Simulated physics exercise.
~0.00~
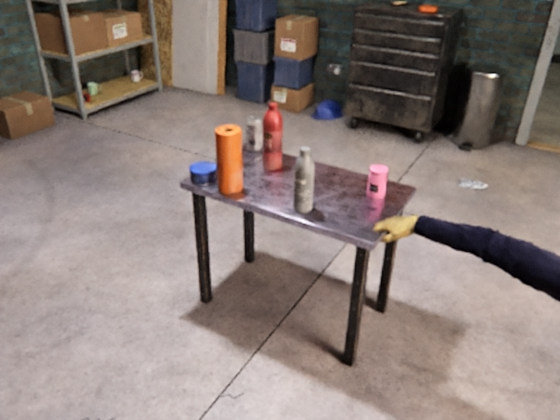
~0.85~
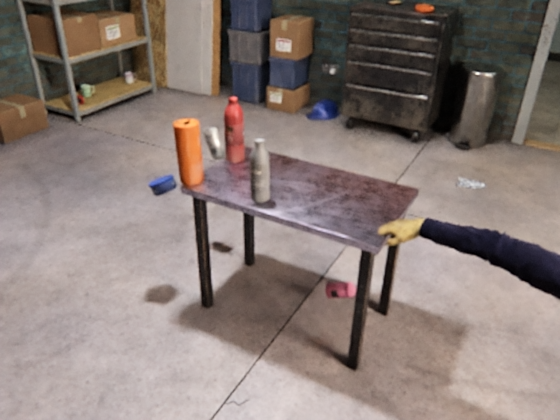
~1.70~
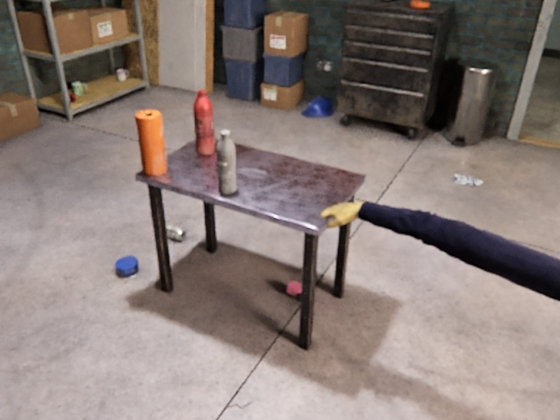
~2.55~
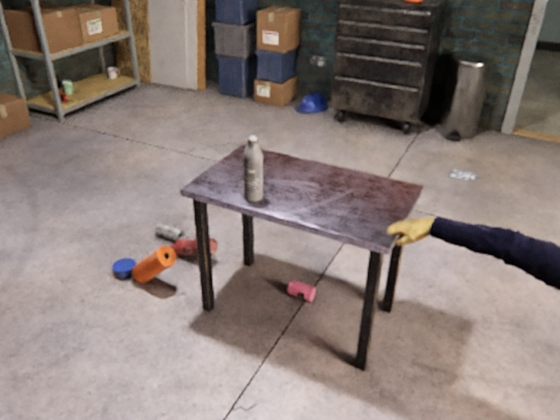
A yellow-gloved hand on a dark-sleeved arm grips the right corner of a metal work table on a concrete workshop floor, seen from slightly above. An orange roll and blue tub stand at the left, a white can and red bottle behind, a grey bottle near the middle, and a pink jar at the right. As the hand jerks the table sideways, the blue tub, white can and pink jar drop off. The table shifts left, then back right, and the red bottle and orange roll fall too. Only the grey bottle remains upright on top, left of where it began.
